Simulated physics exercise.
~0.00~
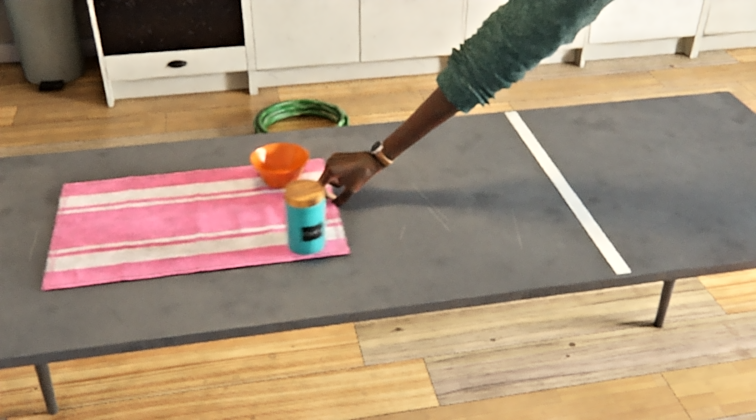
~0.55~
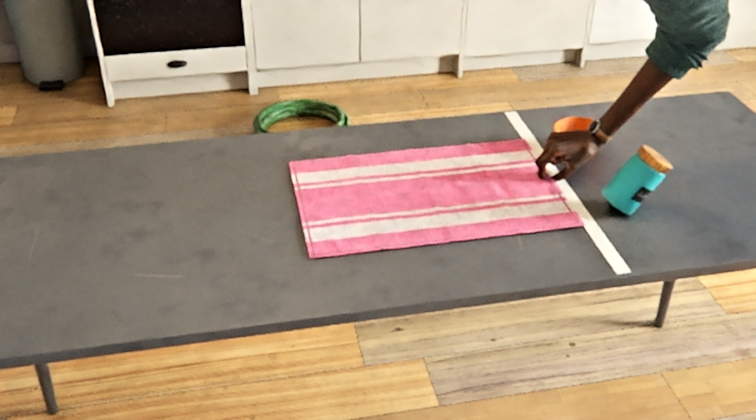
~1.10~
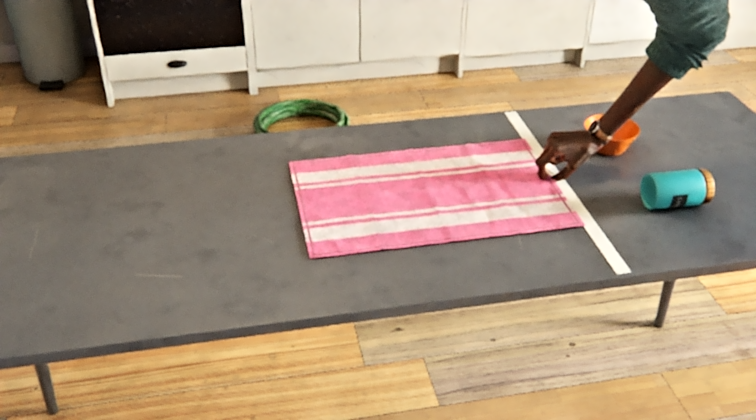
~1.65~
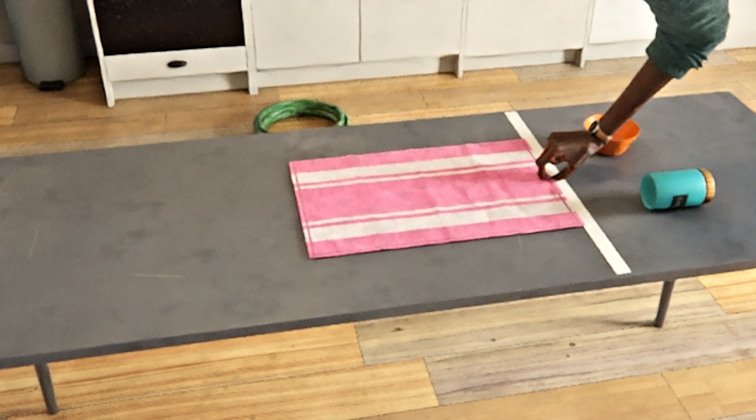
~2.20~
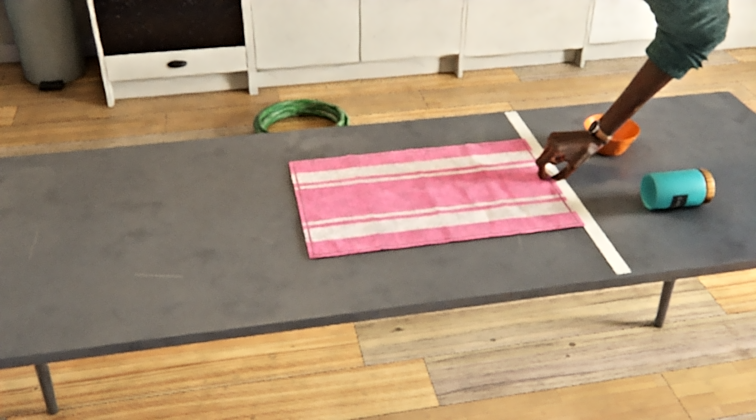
A long dark grey table stands on a wooden floor before white cabinets, seen from slightly above by a still camera, with a green coiled hose behind it. A pink and white striped runner lies on the left, carrying an orange bowl and an upright turquoise jar with a tan lid. A hand in a green sleeve pulls the runner right until its edge meets the white tape, then stops. The jar slides off the cloth, leaning, and topples onto its side, while the bowl slides off beyond the edge. Both rest right of the tape, the hand still holding the cloth.
